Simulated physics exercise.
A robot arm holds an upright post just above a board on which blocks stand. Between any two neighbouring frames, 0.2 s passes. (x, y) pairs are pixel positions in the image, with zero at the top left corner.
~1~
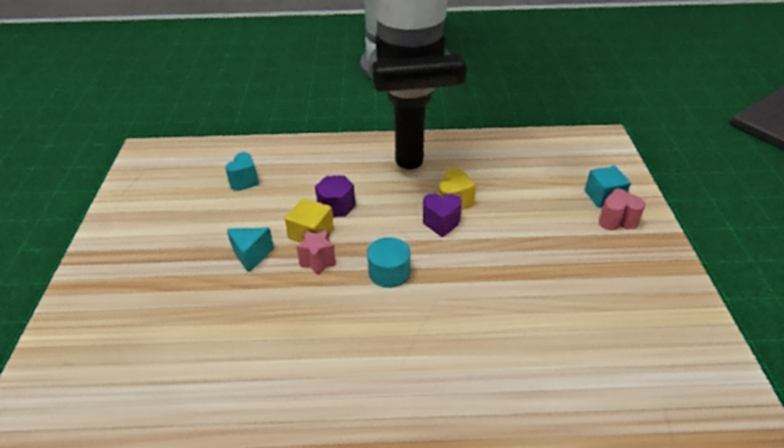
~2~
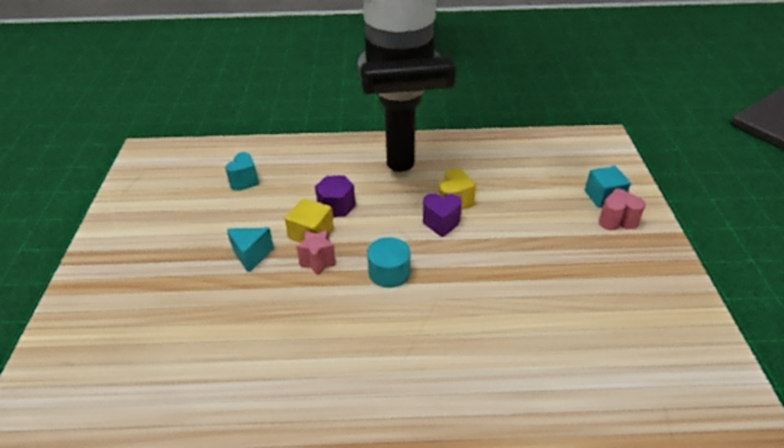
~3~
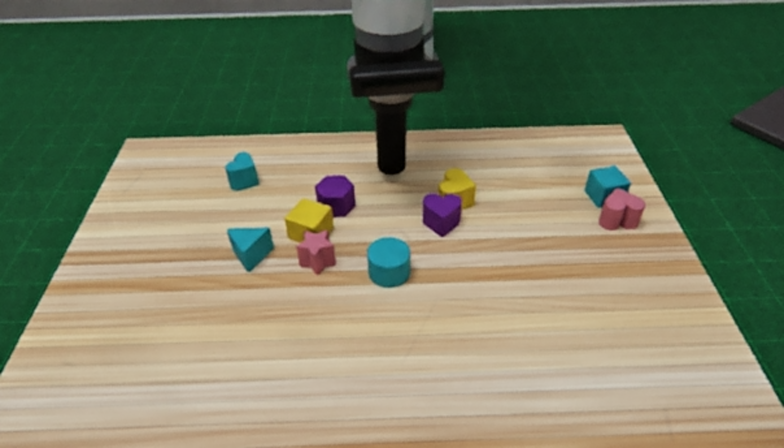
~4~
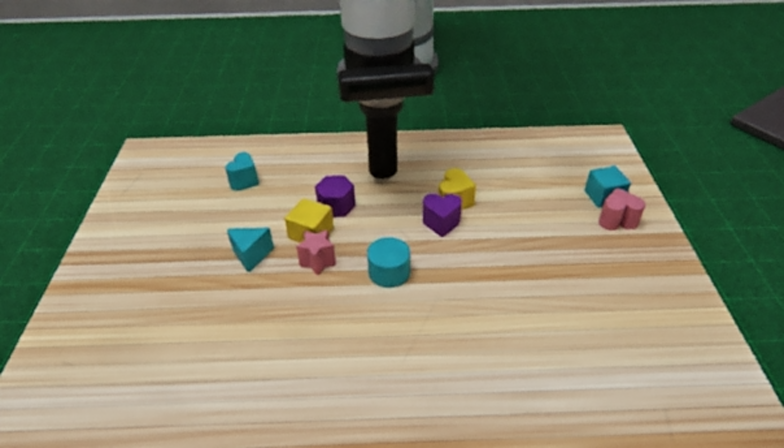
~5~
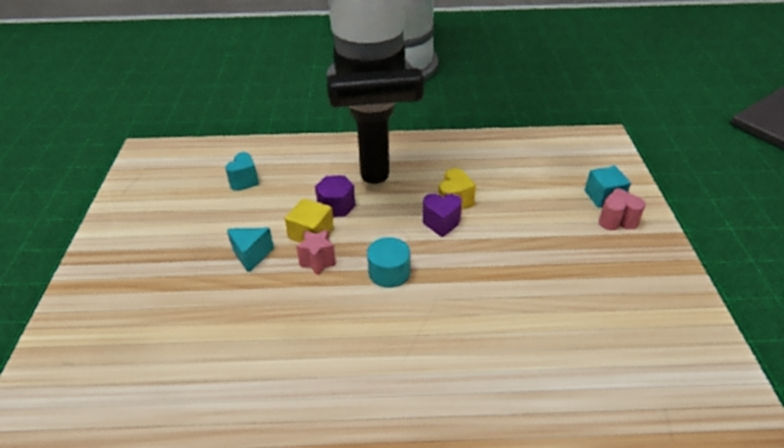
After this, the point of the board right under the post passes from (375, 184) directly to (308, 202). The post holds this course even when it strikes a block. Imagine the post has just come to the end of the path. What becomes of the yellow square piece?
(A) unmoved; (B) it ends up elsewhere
B: It ends up elsewhere.
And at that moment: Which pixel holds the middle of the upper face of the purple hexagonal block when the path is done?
My prediction: (295, 203).
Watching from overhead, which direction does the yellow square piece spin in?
My answer: Anticlockwise.
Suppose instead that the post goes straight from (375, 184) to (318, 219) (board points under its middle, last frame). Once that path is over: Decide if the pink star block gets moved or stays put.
It is shifted.
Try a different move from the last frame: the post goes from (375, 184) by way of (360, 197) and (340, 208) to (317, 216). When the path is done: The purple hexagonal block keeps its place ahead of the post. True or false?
The statement is correct.
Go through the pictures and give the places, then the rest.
In the first frame, tip of the post at (409, 162), middles of tops, turquoise heart block at (240, 161), yellow square piece at (308, 212), pink star block at (315, 241), purple hexagonal block at (334, 185).
In the second frame, post at (401, 164), nothing pushed.
In the third frame, post at (392, 167), nothing pushed.
In the fourth frame, post at (383, 171), nothing pushed.
In the fifth frame, post at (375, 176), turquoise heart block at (240, 161), yellow square piece at (308, 212), pink star block at (315, 241), purple hexagonal block at (334, 185).
The first path, step by step. Halfway along, post at (341, 184); yellow square piece at (307, 214); purple hexagonal block at (324, 192), turned 25° anticlockwise.
At the end, post at (307, 194); turquoise heart block unmoved; yellow square piece at (292, 228), turned 20° anticlockwise; pink star block at (315, 248), turned 35° anticlockwise; purple hexagonal block at (295, 203), turned 55° anticlockwise.
